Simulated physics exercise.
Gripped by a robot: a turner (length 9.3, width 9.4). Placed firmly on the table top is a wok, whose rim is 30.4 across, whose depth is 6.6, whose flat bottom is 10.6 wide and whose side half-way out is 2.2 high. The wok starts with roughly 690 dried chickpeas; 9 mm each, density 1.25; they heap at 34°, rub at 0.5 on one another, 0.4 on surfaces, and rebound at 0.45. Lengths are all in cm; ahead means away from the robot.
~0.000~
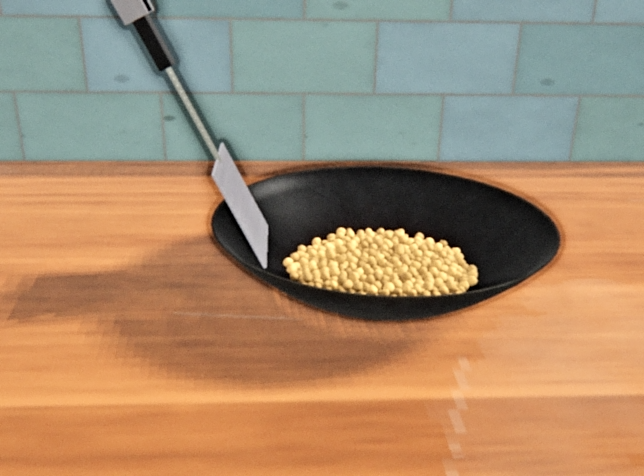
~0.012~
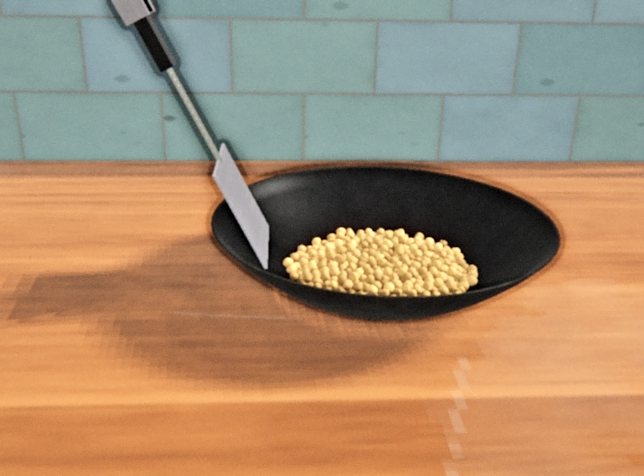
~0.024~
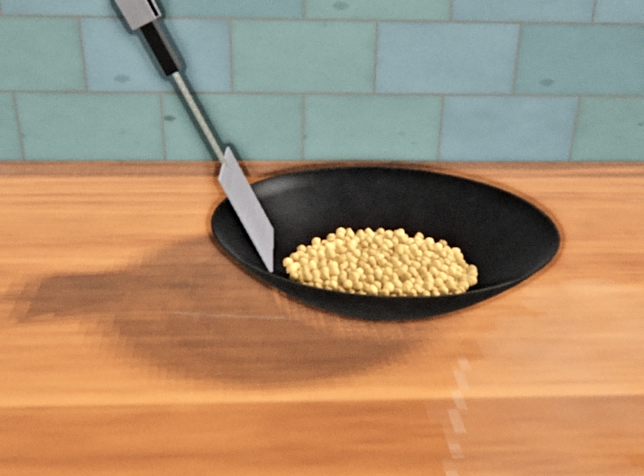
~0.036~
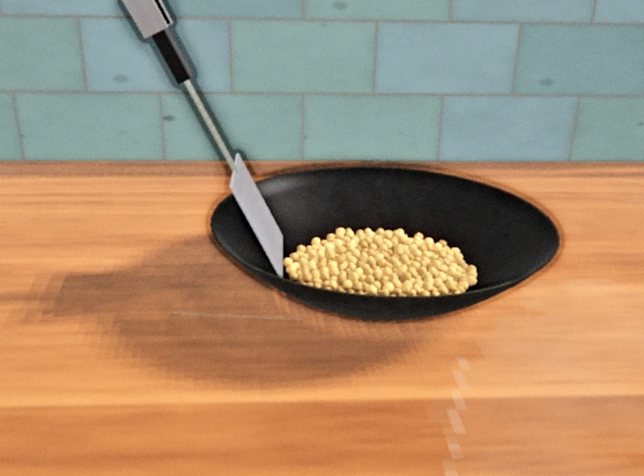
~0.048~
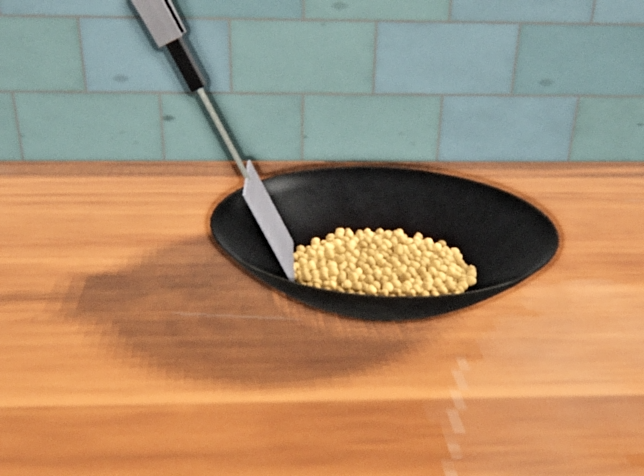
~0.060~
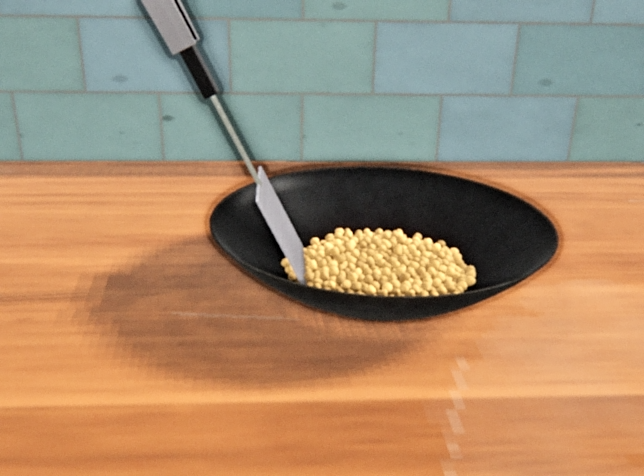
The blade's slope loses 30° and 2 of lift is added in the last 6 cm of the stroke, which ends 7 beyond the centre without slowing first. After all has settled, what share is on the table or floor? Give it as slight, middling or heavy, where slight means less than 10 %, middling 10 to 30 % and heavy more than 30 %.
Slight.
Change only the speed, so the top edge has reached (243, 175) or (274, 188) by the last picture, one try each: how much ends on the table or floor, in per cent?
That comes to some 0 and some 15 percent, in that order.
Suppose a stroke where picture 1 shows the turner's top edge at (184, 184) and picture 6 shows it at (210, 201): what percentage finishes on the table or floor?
My guess would be close to 0 per cent.
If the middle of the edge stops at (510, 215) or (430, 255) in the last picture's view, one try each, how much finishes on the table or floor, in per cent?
40 % and 0 %.
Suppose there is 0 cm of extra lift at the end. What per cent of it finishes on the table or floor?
Some 5 in a hundred.
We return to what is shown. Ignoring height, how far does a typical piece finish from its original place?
The answer is about 5 cm.
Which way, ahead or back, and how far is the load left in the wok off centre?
Ahead, by about 5.5 cm.
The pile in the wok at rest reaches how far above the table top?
Close to 6.5 centimetres high.
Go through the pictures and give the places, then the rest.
In the first frame, turner top edge at (218, 158), sloping 64°; upper third of the load around (384, 262), from x 290 to 475, top at y 235; 686 in the wok.
In the second frame, turner top edge at (219, 158), sloping 64°; upper third of the load around (384, 262), from x 290 to 475, top at y 235.
In the third frame, turner top edge at (224, 162), sloping 64°; upper third of the load around (384, 262), from x 290 to 475, top at y 235.
In the fourth frame, turner top edge at (234, 169), sloping 64°; upper third of the load around (383, 262), from x 290 to 470, top at y 235.
In the fifth frame, turner top edge at (247, 176), sloping 64°; upper third of the load around (383, 262), from x 285 to 470, top at y 235.
In the sixth frame, turner top edge at (258, 182), sloping 64°; upper third of the load around (382, 262), from x 285 to 470, top at y 235; 686 in the wok.
After 0.11 s, sloping 64°, highest piece 8 above the table; 686 in the wok.
After 0.17 s, sloping 55°, highest piece 11 above the table; 686 in the wok.
After 0.39 s, sloping 34°, highest piece 8 above the table; 664 in the wok, 9 on the table or floor, 13 on the blade or in flight.
After 1.44 s, sloping 34°, highest piece 6 above the table; 663 in the wok, 23 on the table or floor.
At rest, 663 in the wok, 23 on the table or floor. That is 3 % on the table or floor.
